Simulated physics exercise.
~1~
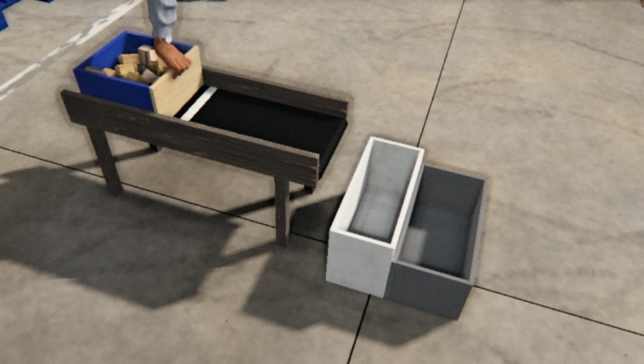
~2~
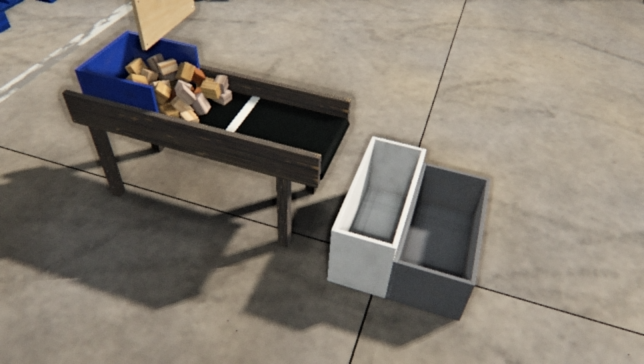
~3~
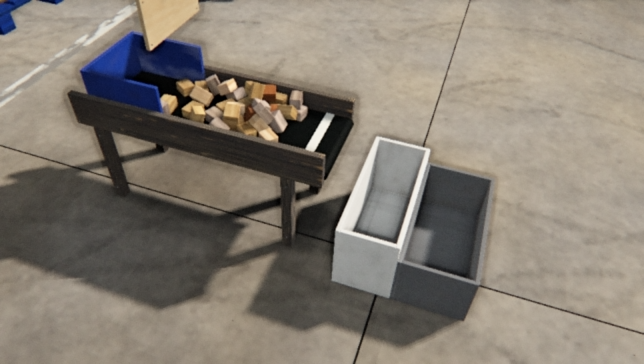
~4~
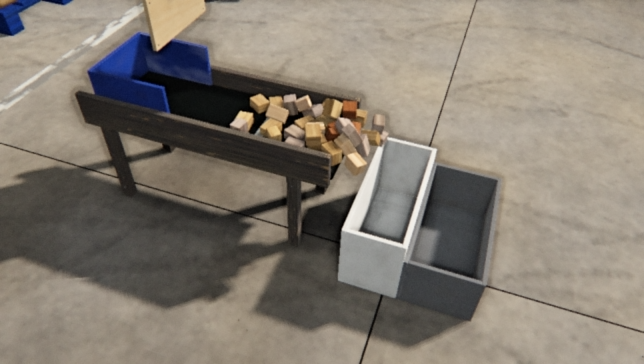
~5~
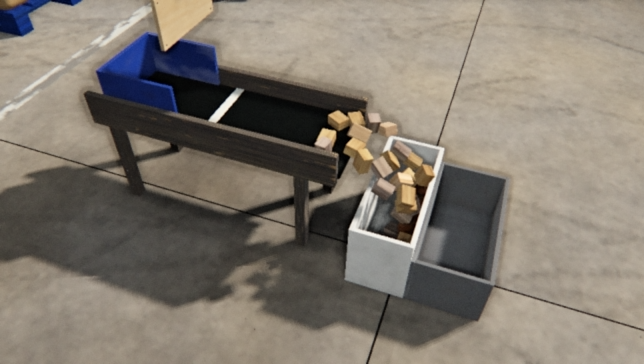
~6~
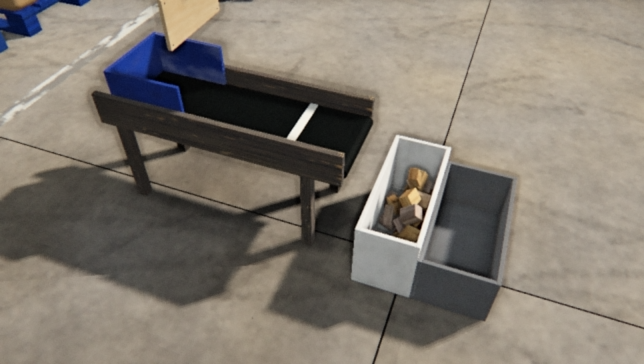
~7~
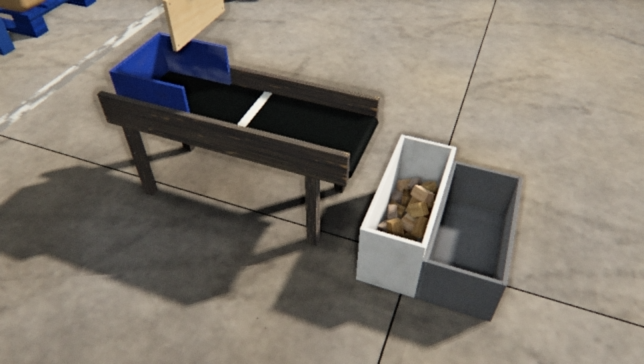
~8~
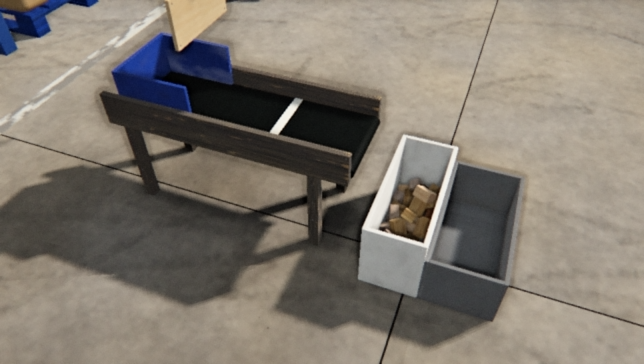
Wooden blocks spilling from a blue pen, riding a black conveyor belt and tumbling into a white box, leaving the grey bin empty.
